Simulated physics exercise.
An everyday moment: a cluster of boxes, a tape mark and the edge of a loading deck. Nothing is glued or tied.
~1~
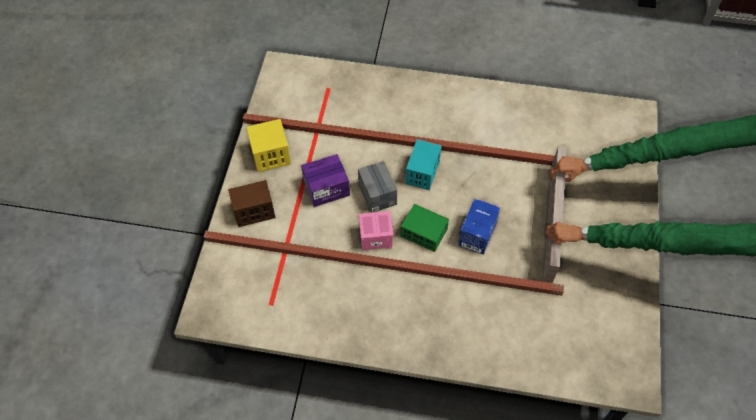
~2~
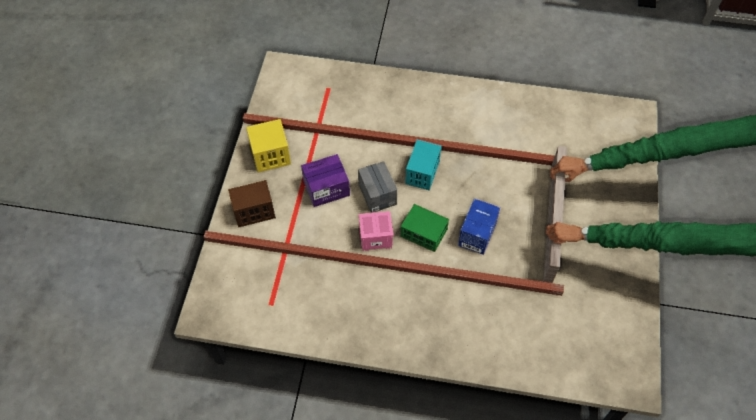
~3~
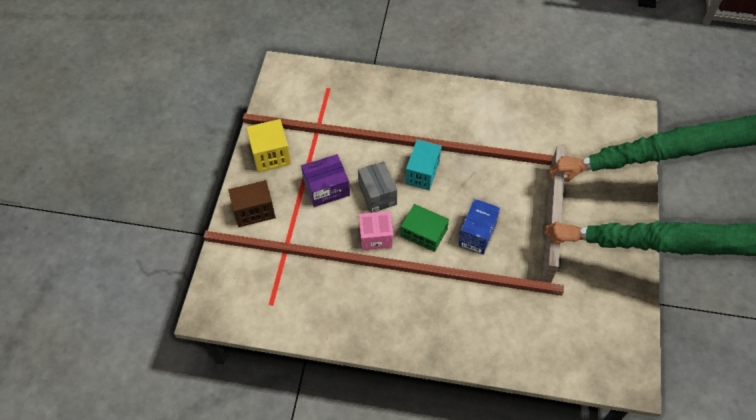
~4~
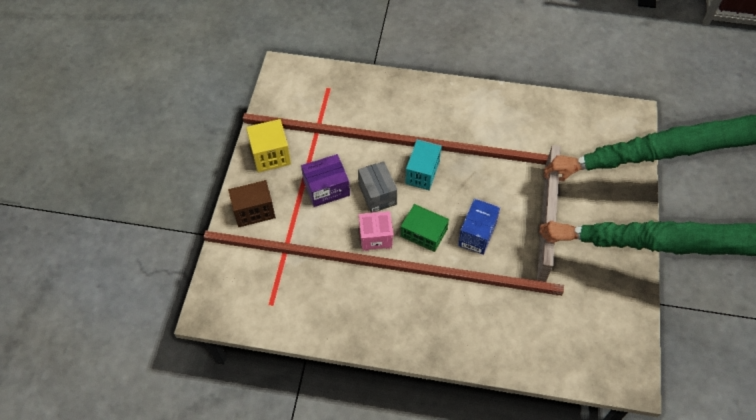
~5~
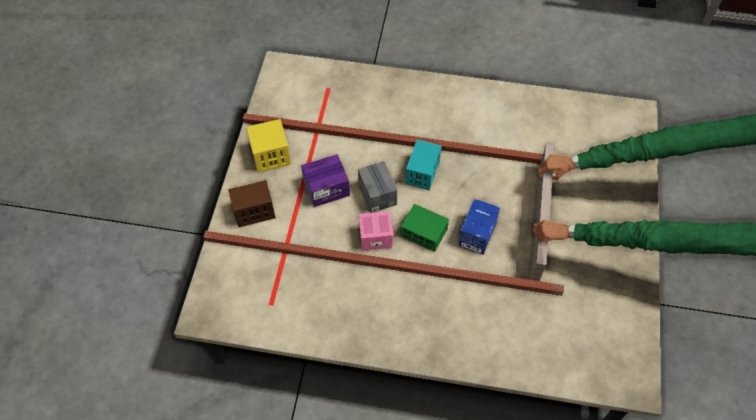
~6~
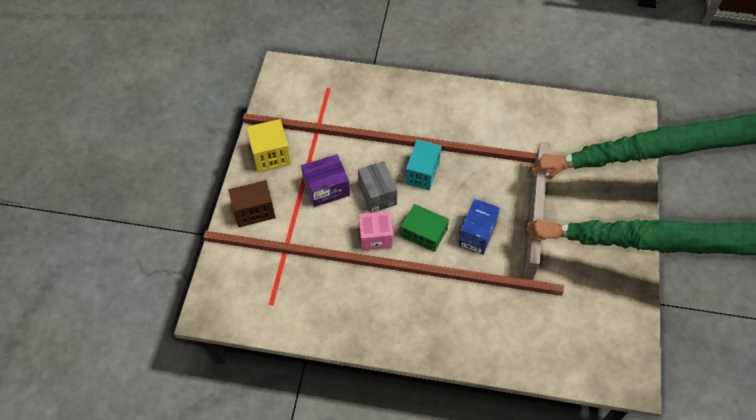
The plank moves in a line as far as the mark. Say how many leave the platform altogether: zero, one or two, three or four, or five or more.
The number that fall off is one or two.
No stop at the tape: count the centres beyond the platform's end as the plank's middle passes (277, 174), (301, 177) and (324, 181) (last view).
Past the end: 3, 2 and 0.
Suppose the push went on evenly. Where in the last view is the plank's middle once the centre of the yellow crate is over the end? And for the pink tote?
About (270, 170), and (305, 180) for the other.
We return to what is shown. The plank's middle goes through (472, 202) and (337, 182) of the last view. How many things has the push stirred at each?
First 2, then 7.
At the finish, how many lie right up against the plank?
The number is 2.
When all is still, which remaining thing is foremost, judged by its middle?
That is the purple parcel.
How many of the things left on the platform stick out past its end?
Overhanging: 1.
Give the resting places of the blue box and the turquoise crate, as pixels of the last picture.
The blue box at (280, 204), the turquoise crate at (297, 148).
Soon after, none off yet; yellow crate at rest near (269, 146); brown crate at rest near (252, 204); purple parcel at rest near (326, 181).
In the end, the number that fall off is one or two; gone, pink tote and brown crate.
